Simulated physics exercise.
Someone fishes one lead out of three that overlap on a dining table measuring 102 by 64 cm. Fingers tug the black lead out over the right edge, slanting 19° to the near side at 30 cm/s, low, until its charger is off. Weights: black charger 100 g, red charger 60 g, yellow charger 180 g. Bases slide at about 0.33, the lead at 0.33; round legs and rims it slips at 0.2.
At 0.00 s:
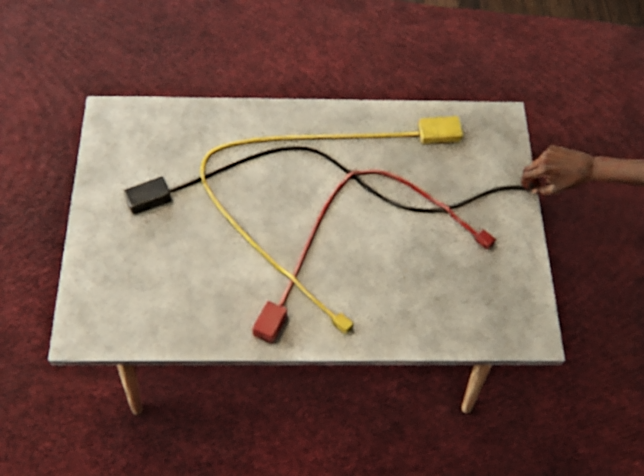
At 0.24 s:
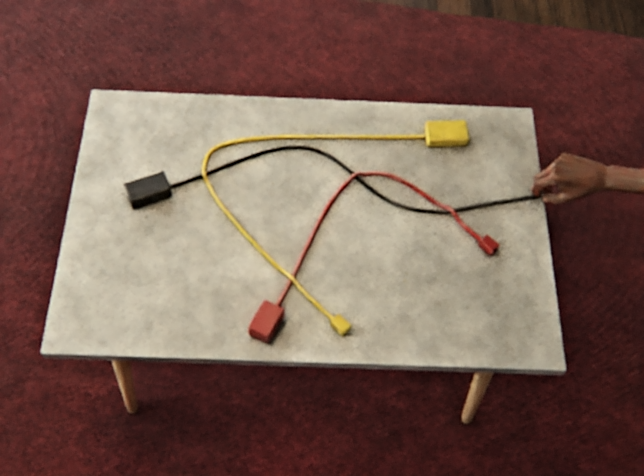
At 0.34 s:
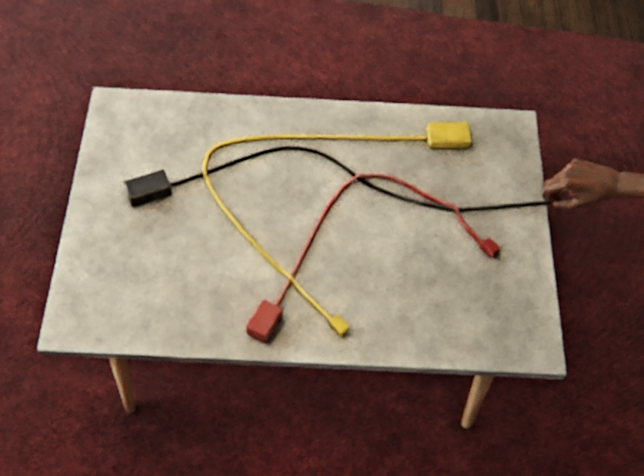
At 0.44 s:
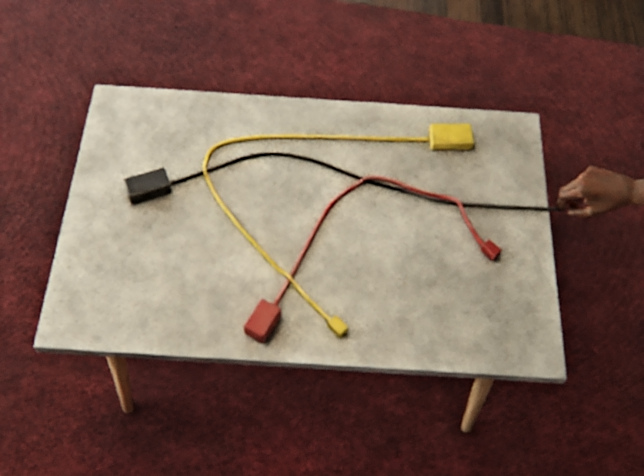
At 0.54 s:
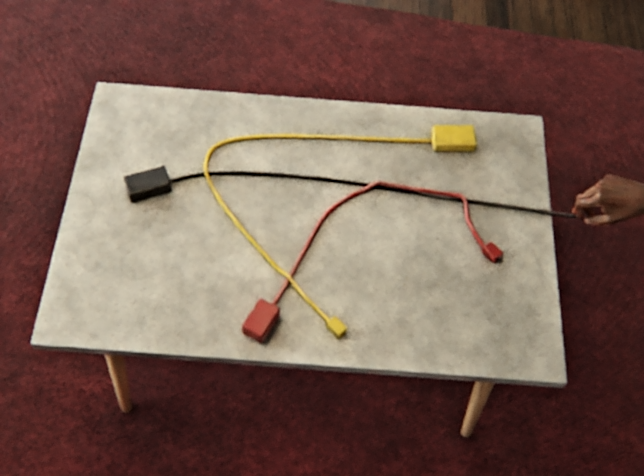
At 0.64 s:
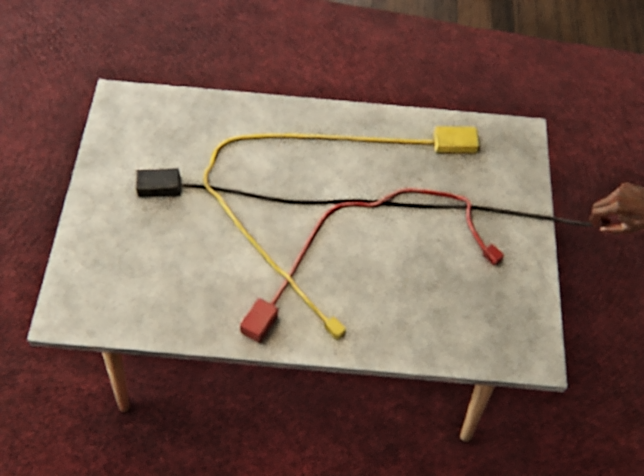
The black cord was drawn off the table's right edge by a hand, straightening beneath the yellow cord and rumpling the red one a little, and then its black box shifted slightly to the right.
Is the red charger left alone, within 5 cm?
The red charger keeps its place.
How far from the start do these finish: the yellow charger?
About: Yellow charger 15 cm.
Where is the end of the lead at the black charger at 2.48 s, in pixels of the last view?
At about (434, 226).
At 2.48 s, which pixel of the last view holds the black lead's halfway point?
Around (638, 279).
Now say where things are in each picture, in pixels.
In the first frame, shows, red charger (270, 319); crossings (203, 172) yellow over black, (290, 275) yellow over red, (353, 175) red over black, (444, 207) red over black; black lead runs through (422, 210) (353, 175) (284, 148) (211, 174); grip (529, 188).
In the second frame, shows, black lead runs through (356, 177) (213, 171); grip (540, 196).
In the third frame, shows, black lead runs through (359, 178) (213, 170); grip (551, 202).
In the fourth frame, shows, black lead runs through (367, 181) (213, 168); grip (565, 209).
In the fifth frame, shows, black lead runs through (380, 187) (216, 173); grip (582, 217).
In the sixth frame, shows, red charger (259, 316); black lead runs through (477, 207) (394, 204) (310, 202) (228, 190); grip (598, 226).
After 1.6 s, the black lead's tail end at (306, 201); black charger 28 cm off its start.
After 2.5 s, the black lead's tail end at (434, 226); black charger 56 cm off its start.
After 3.4 s, the black lead's tail end at (565, 269); black charger 83 cm off its start at (549, 249), yellow plug 10 cm off its start at (384, 307), red plug 7 cm off its start at (521, 277).
After 4.3 s, the black lead has left the top; black charger over the edge, yellow plug over the edge, yellow charger 16 cm off its start.
After 4.8 s, the black lead has left the top; red charger 1 cm off its start at (262, 316), black charger over the edge, yellow plug over the edge, yellow charger 16 cm off its start at (523, 167).
